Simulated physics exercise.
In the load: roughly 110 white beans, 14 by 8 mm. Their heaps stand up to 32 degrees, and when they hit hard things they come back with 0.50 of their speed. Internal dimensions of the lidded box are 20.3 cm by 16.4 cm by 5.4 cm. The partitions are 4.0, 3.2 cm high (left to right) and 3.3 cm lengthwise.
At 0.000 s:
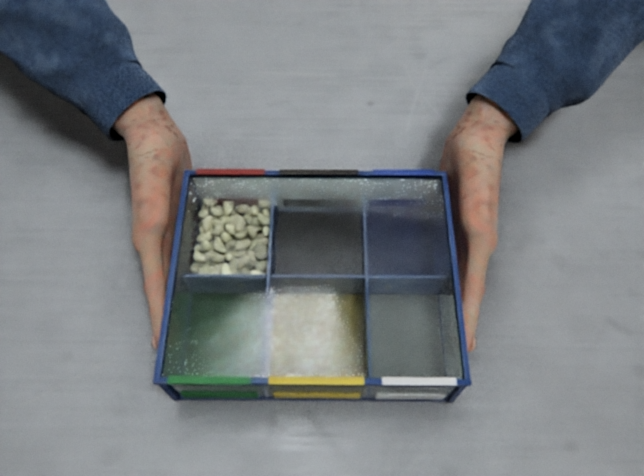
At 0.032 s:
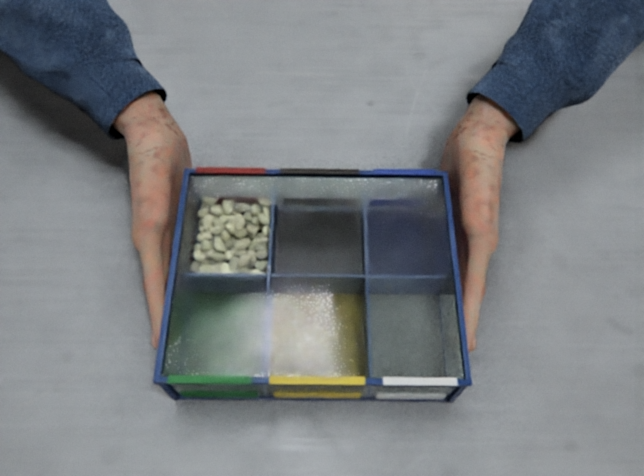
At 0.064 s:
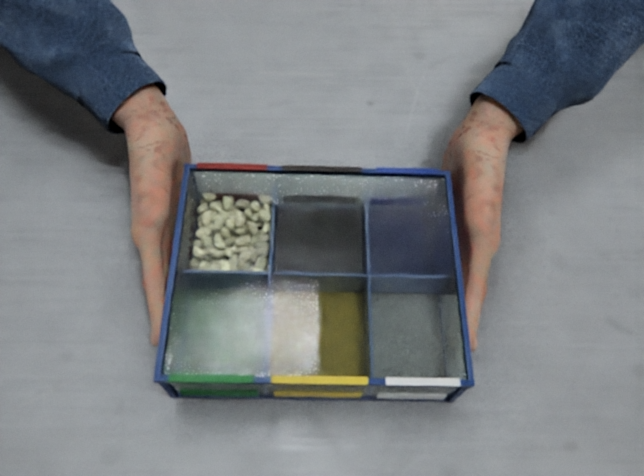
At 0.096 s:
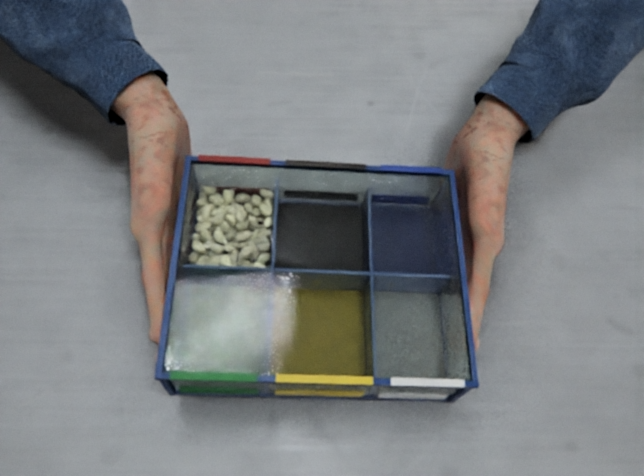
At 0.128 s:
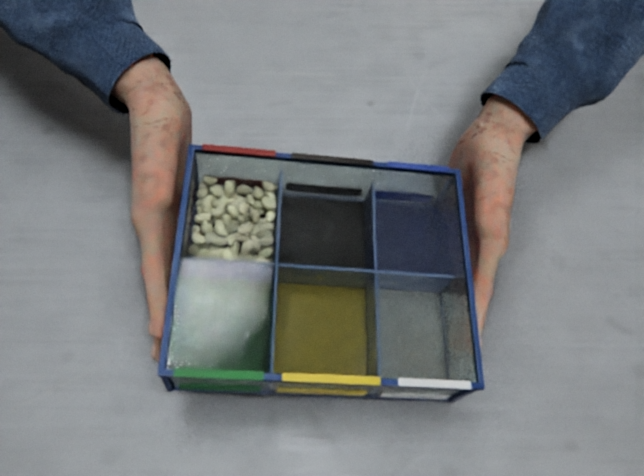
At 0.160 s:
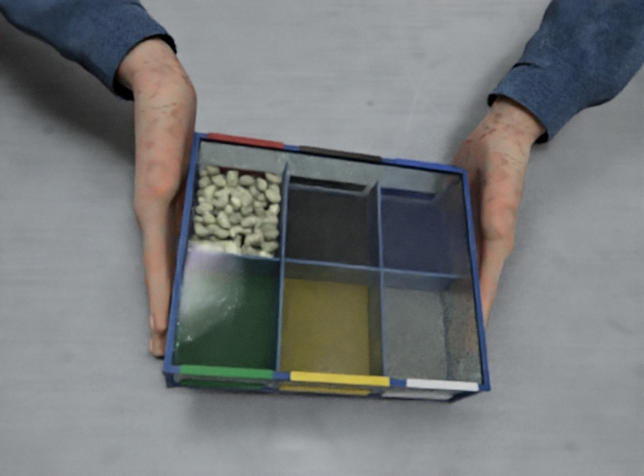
At first, two hands hold a clear-lidded box of six compartments level above a grey surface, white beans filling only the back left one, marked red. The hands then tilt the box gradually clockwise, lowering its right front corner, while the glare on the lid shifts leftward and the beans stay in their compartment.
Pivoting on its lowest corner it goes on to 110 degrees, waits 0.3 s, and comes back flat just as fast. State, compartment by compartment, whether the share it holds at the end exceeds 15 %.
Red: Exceeds; blue: Does not exceed; green: Does not exceed; yellow: Does not exceed; white: Exceeds; black: Does not exceed.
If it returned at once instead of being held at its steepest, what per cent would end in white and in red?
Result - white: 20 %; red: 65 %.
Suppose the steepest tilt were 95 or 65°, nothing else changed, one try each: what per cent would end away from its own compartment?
Around 25 and 10 in a hundred, respectively.
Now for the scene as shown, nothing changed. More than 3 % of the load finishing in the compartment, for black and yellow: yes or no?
Black: True; yellow: False.
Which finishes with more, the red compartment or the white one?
Red compartment.
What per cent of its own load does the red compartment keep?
60 per cent, roughly.
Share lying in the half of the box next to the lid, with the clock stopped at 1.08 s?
Around 70 in a hundred, give or take.
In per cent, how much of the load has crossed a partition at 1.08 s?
About 30 percent.
Then, at 1.08 s, tilt 110 degrees; red 70 %, blue 5 %, green 5 %, yellow 5 %, white 15 %.
Then, at 1.70 s, tilt 59 degrees; red 60 %, white 35 %, black 5 %.
After 2.36 s, tilt 0 degrees; red 55 %, white 35 %, black 5 %.
By 2.9 s all is still; red 55 %, blue 0 %, green 0 %, yellow 0 %, white 35 %, black 5 %.
